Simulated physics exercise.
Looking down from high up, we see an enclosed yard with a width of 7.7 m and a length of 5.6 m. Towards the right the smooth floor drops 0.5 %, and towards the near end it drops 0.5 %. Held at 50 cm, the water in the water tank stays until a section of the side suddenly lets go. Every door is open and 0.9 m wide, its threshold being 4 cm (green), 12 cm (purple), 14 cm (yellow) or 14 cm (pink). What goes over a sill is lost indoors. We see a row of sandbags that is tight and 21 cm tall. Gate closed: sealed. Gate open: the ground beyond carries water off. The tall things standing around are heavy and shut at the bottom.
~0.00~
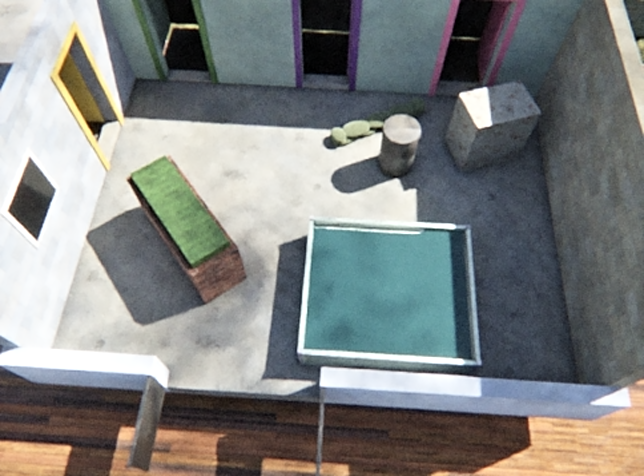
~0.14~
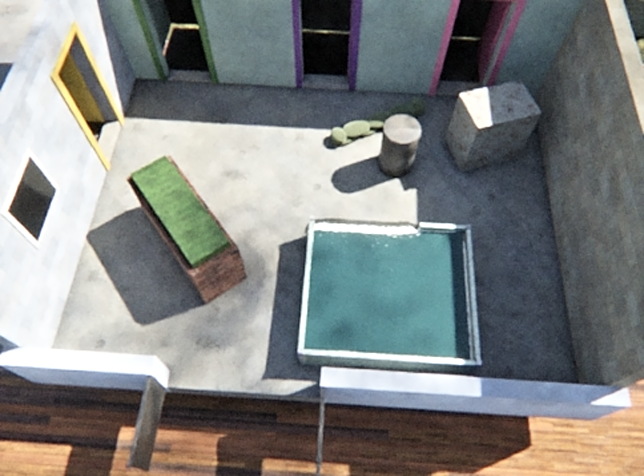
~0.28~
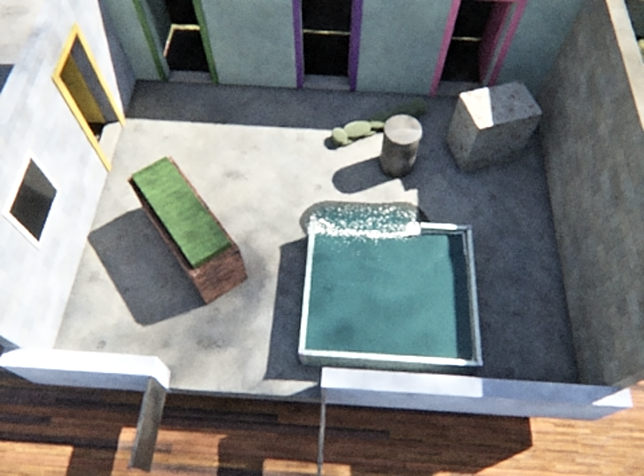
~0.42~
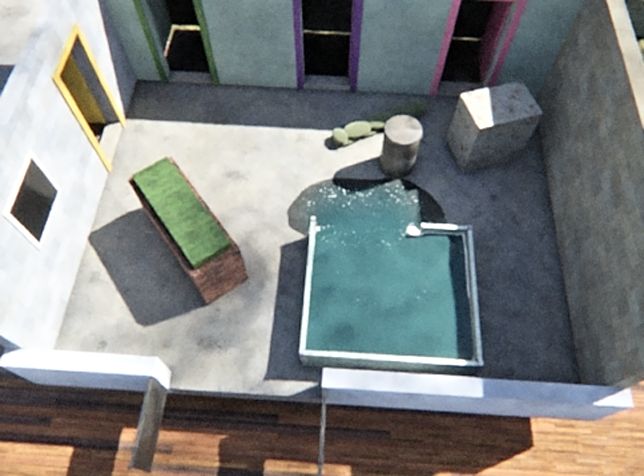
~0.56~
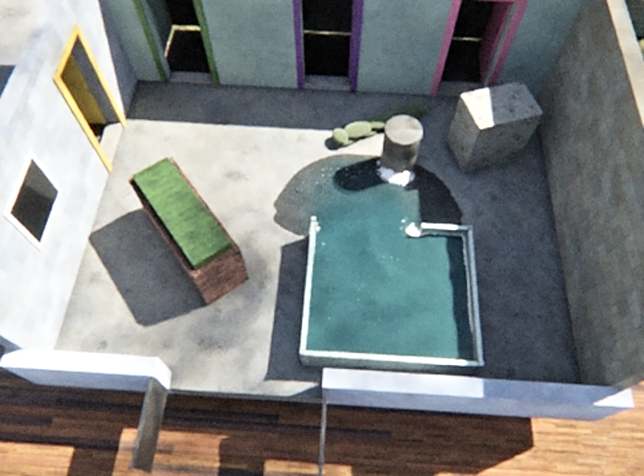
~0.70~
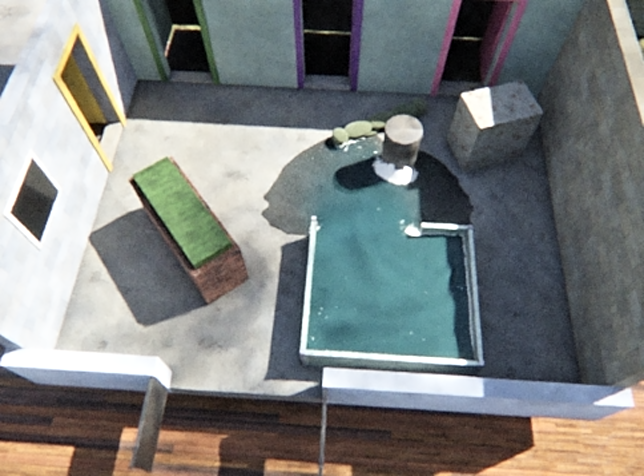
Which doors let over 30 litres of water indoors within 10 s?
The green door: Over 30 litres, the purple door: 30 litres or less, the yellow door: 30 litres or less, the pink door: 30 litres or less.
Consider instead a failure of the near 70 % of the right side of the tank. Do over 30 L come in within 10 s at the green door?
Green: Falls short.
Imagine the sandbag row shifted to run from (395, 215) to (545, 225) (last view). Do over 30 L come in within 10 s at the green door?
So green goes beyond.
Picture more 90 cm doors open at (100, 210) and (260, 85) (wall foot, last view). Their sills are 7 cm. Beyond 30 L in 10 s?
Result in order - not enough, then more than that.
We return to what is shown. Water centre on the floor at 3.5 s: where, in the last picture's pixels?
About (353, 193).
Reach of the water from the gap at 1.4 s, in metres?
Some 3.6 metres from the gap.
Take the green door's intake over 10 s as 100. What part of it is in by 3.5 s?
Share: ~ 10 %.
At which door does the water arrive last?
The yellow door.
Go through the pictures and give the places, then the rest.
In the first frame, still water, 50 cm deep, in the water tank at (389, 288).
In the second frame, water pours out on the water tank's far side and has run 0.9 m, to a hidden place; typically 8 cm deep outside, 50 cm at the water tank's back.
In the third frame, water pours out on the water tank's far side and has run 1.0 m, to (306, 220); typically 9 cm deep outside, 50 cm at the water tank's back.
In the fourth frame, the front is at (428, 200), 1.4 m from the gap on the water tank's far side; 2.3 m2 of floor is under water; 50 cm left at the back of the water tank.
In the fifth frame, water pours out on the water tank's far side and has run 1.7 m, to (330, 161); typically 7 cm deep outside, 50 cm at the water tank's back.
In the sixth frame, the front is at (374, 139), 2.1 m from the gap on the water tank's far side; 4.3 m2 of floor is under water; 47 cm left at the back of the water tank.
After 1.4 s water covers 25 % of the floor and is deepest (35 cm) near (347, 150); green door not reached, purple door not reached, yellow door not reached, pink door not reached.
After 2.2 s water covers 40 % of the floor and is deepest (32 cm) near (347, 150); green door not reached, purple door 11 cm at the sill, 0 L in, yellow door not reached, pink door 10 cm at the sill, 0 L in.
After 3.5 s water covers 50 % of the floor and is deepest (28 cm) near (148, 80); green door 9 cm at the sill, 11 L in, purple door 8 cm at the sill, 2 L in, yellow door not reached, pink door 11 cm at the sill, 0 L in.
After 6.0 s water covers 80 % of the floor and is deepest (14 cm) near (531, 114); green door 10 cm at the sill, 58 L in, purple door 4 cm at the sill, 3 L in, yellow door 9 cm at the sill, 1 L in, pink door 9 cm at the sill, 1 L in.
After 10.0 s water covers 95 % of the floor and is deepest (13 cm) near (561, 302); green door 6 cm at the sill, 99 L in, purple door 5 cm at the sill, 3 L in, yellow door 6 cm at the sill, 1 L in, pink door 6 cm at the sill, 1 L in.
